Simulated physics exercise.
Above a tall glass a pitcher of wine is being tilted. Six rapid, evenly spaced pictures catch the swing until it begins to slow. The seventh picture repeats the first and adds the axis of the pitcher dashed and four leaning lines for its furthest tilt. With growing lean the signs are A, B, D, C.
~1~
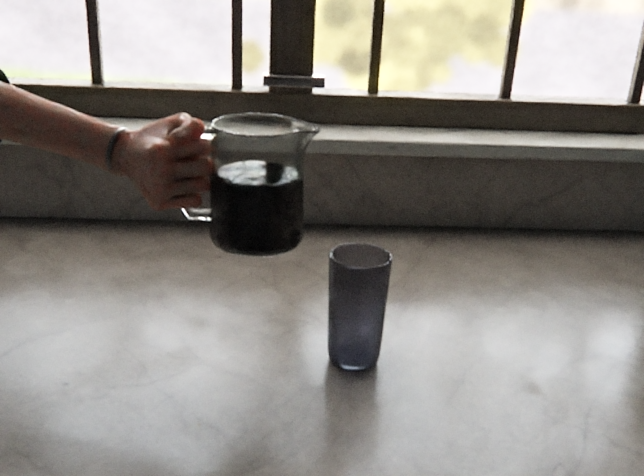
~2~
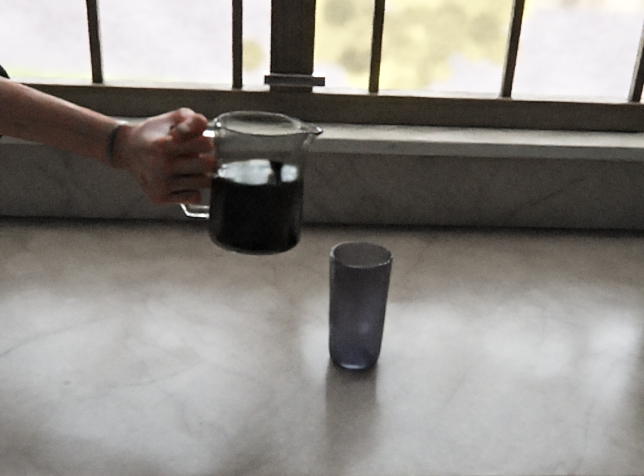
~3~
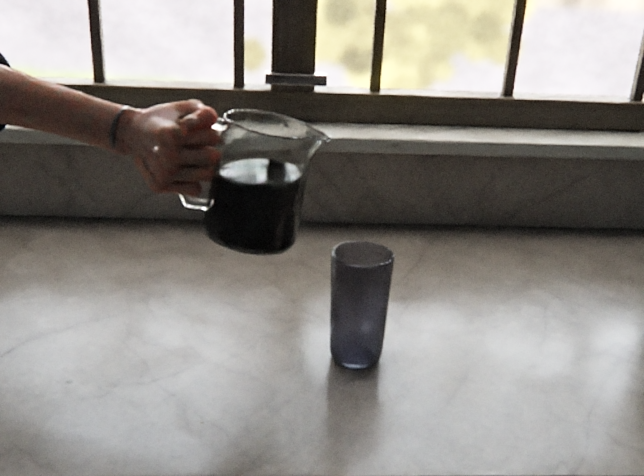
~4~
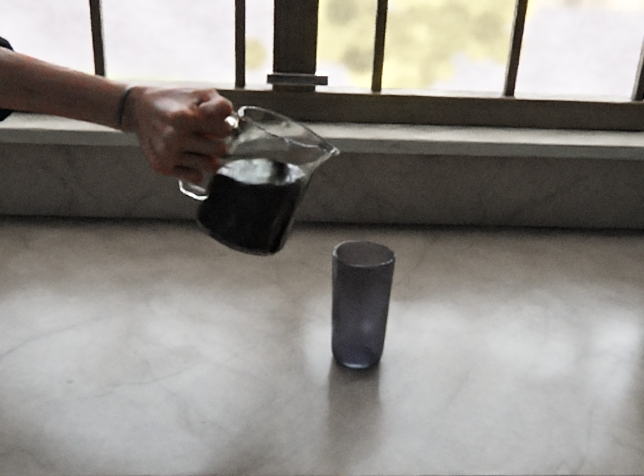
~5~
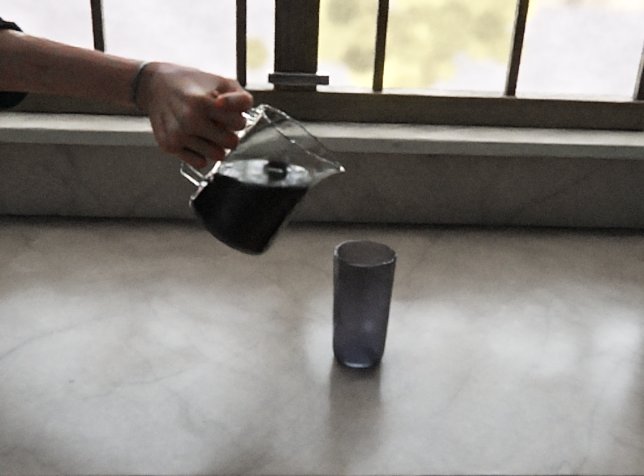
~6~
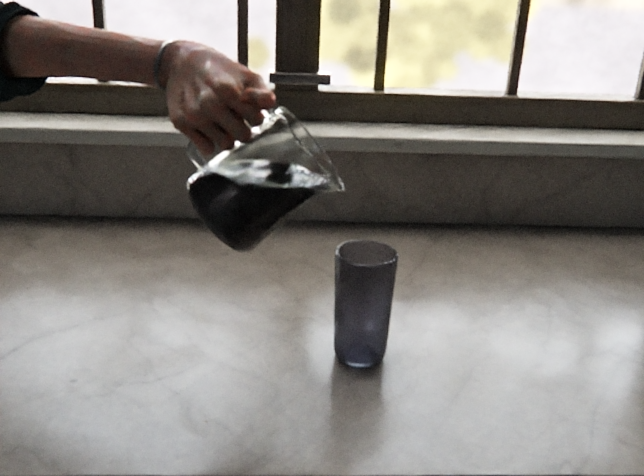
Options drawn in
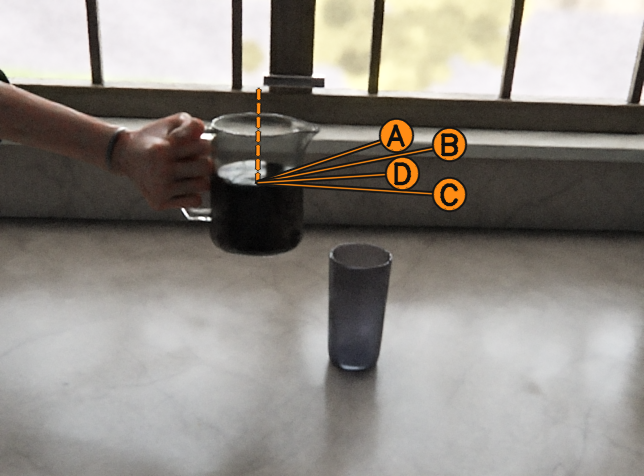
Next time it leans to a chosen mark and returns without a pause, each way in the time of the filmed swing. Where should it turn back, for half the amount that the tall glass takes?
The answer is tilt A.
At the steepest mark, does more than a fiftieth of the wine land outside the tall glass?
Yes.
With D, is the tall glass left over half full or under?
Over.
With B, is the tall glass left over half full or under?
Over half.
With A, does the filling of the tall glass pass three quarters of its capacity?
No, it does not.
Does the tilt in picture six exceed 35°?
Yes.
On the marked copy, A at (380, 141); B at (433, 148); C at (432, 193); D at (386, 174).
For tilt A, the tall glass ends with about 49 % of what it can hold.
For tilt B, the tall glass ends with about 71 % of what it can hold.
For tilt C, the tall glass is filled to the brim; 10 % of the wine is spilt.
For tilt D, the tall glass ends with about 93 % of what it can hold.
